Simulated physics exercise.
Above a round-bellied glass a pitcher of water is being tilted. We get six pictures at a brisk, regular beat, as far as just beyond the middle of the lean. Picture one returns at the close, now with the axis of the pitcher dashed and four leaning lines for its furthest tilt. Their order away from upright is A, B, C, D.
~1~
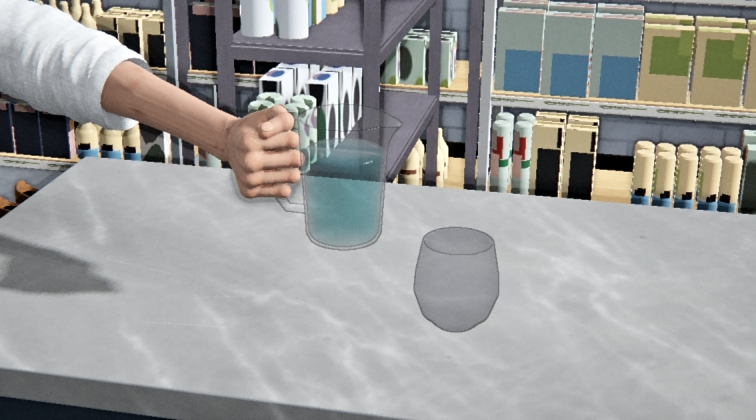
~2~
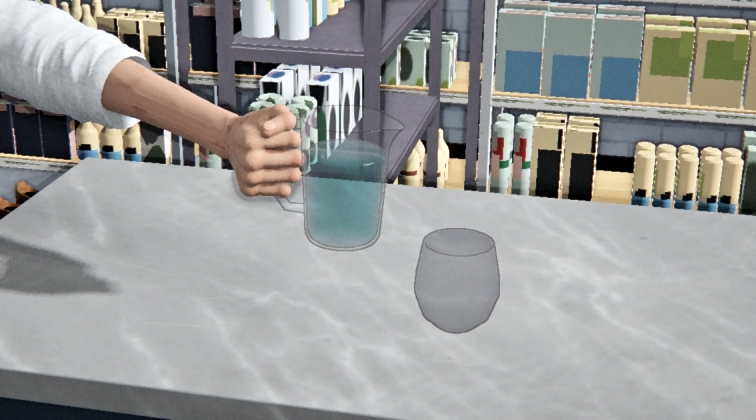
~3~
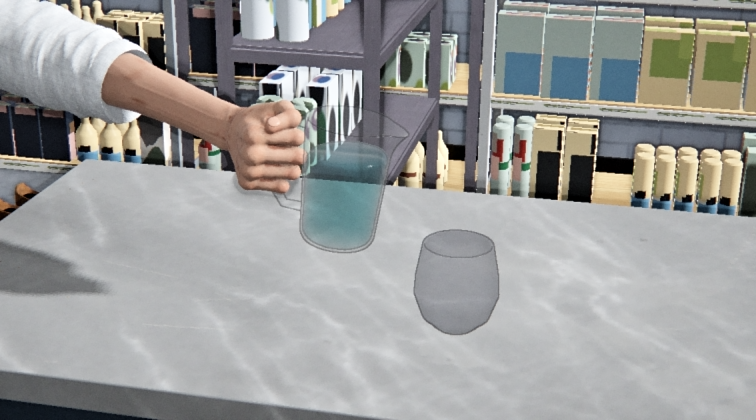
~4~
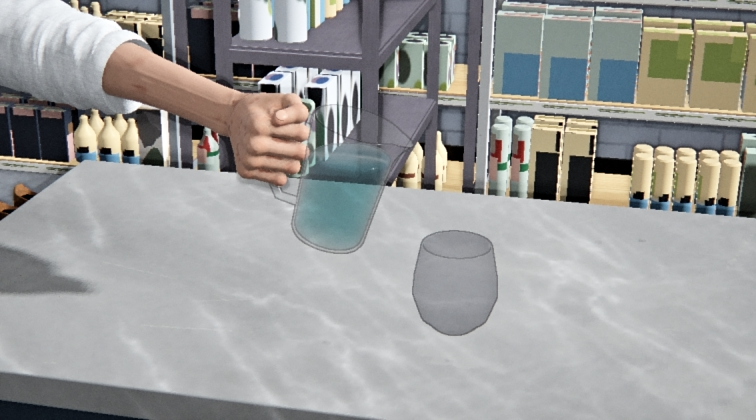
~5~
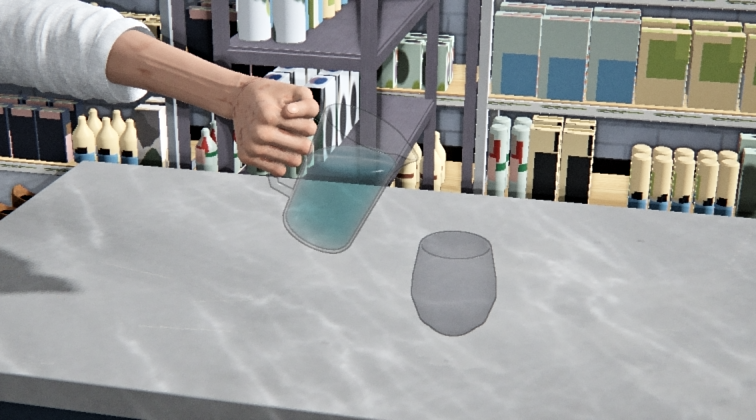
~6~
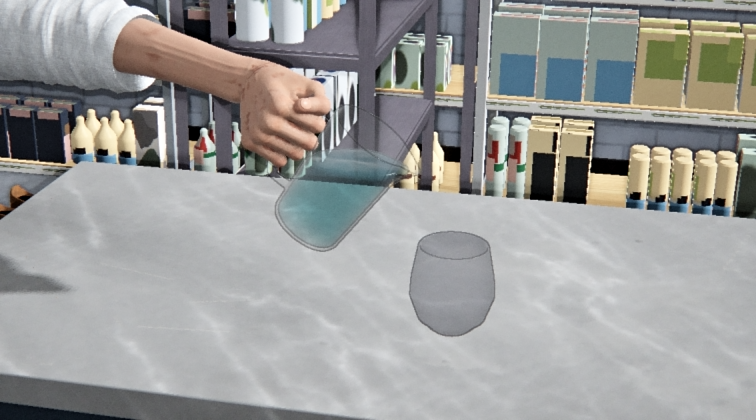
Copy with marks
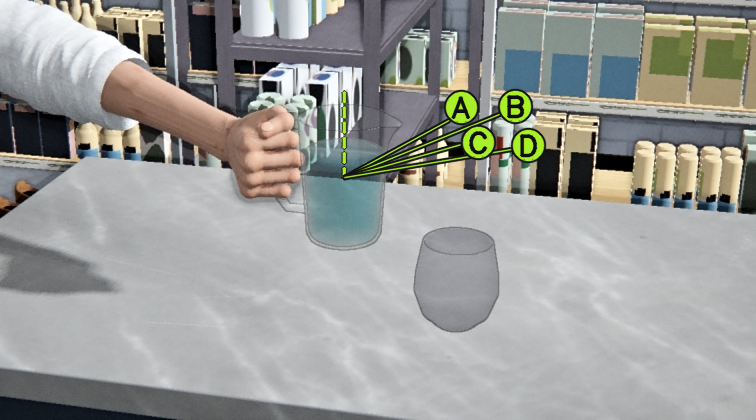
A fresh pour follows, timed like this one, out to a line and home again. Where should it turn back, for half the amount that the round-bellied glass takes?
C is best.
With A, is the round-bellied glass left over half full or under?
Under.
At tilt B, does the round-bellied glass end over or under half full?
Under half.
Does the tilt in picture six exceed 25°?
Yes, it does.
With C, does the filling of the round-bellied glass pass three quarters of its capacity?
No.
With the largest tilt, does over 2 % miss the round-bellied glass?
No, it does not.
In lime, A at (449, 120); B at (499, 114); C at (460, 144); D at (511, 149).
Choosing A, the round-bellied glass ends with about 24 % of what it can hold.
Choosing B, the round-bellied glass ends with about 36 % of what it can hold.
Choosing C, the round-bellied glass ends with about 50 % of what it can hold.
Choosing D, the round-bellied glass ends with about 66 % of what it can hold.
